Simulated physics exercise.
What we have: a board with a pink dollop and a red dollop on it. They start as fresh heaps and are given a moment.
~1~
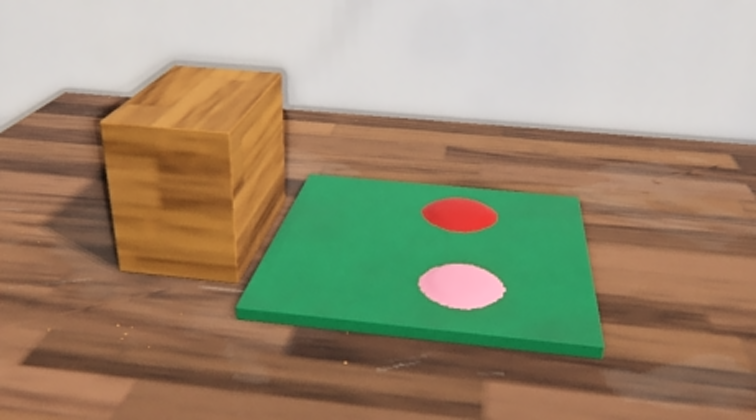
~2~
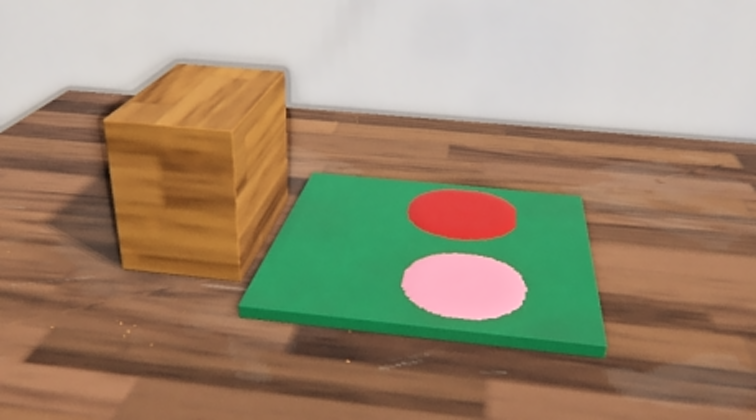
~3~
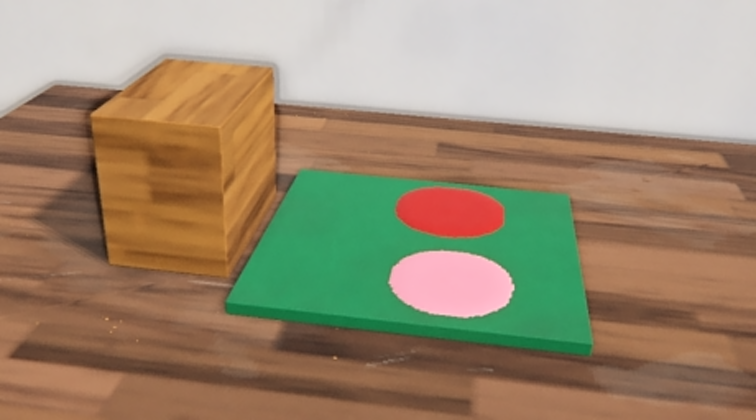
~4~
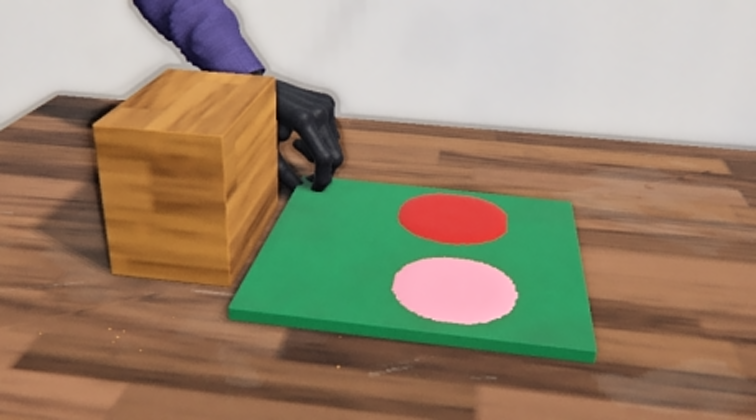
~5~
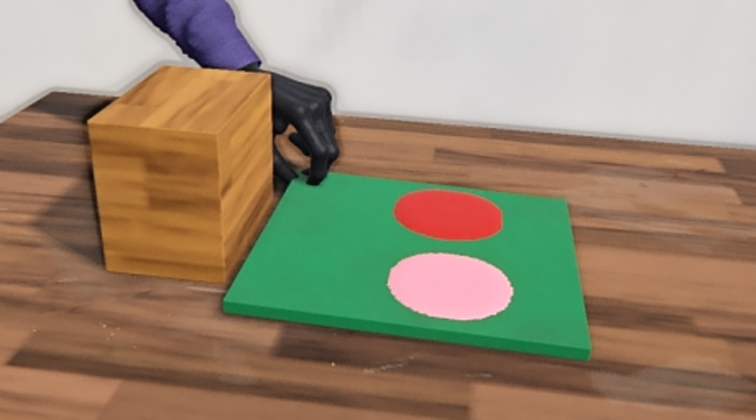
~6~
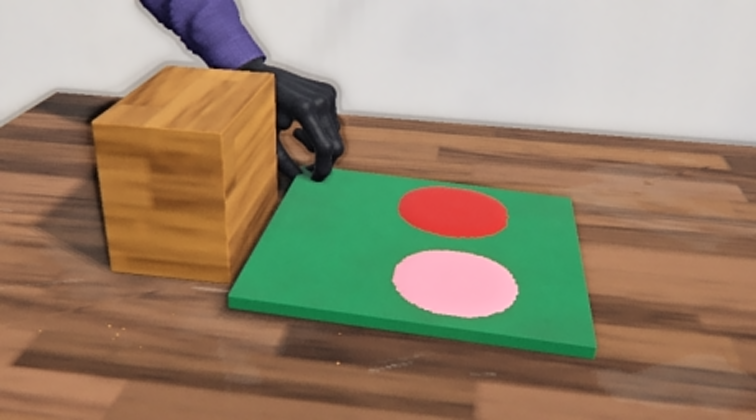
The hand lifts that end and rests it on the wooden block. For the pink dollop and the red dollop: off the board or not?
As for the pink dollop, it drips off the end; the red dollop drips off the end.
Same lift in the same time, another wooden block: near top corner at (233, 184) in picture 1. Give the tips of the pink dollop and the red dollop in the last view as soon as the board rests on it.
The first near (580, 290), the second near (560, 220).
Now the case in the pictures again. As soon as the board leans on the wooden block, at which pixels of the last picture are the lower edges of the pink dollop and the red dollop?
At (598, 301), and at (584, 227).
Soon after, slope about 33°; the pink dollop is dripping off the low end; the red dollop is dripping off the low end.
Later, the pink dollop is dripping off the low end; the red dollop is dripping off the low end.
In the end, slope about 33°; the pink dollop is dripping off the low end; the red dollop is dripping off the low end.
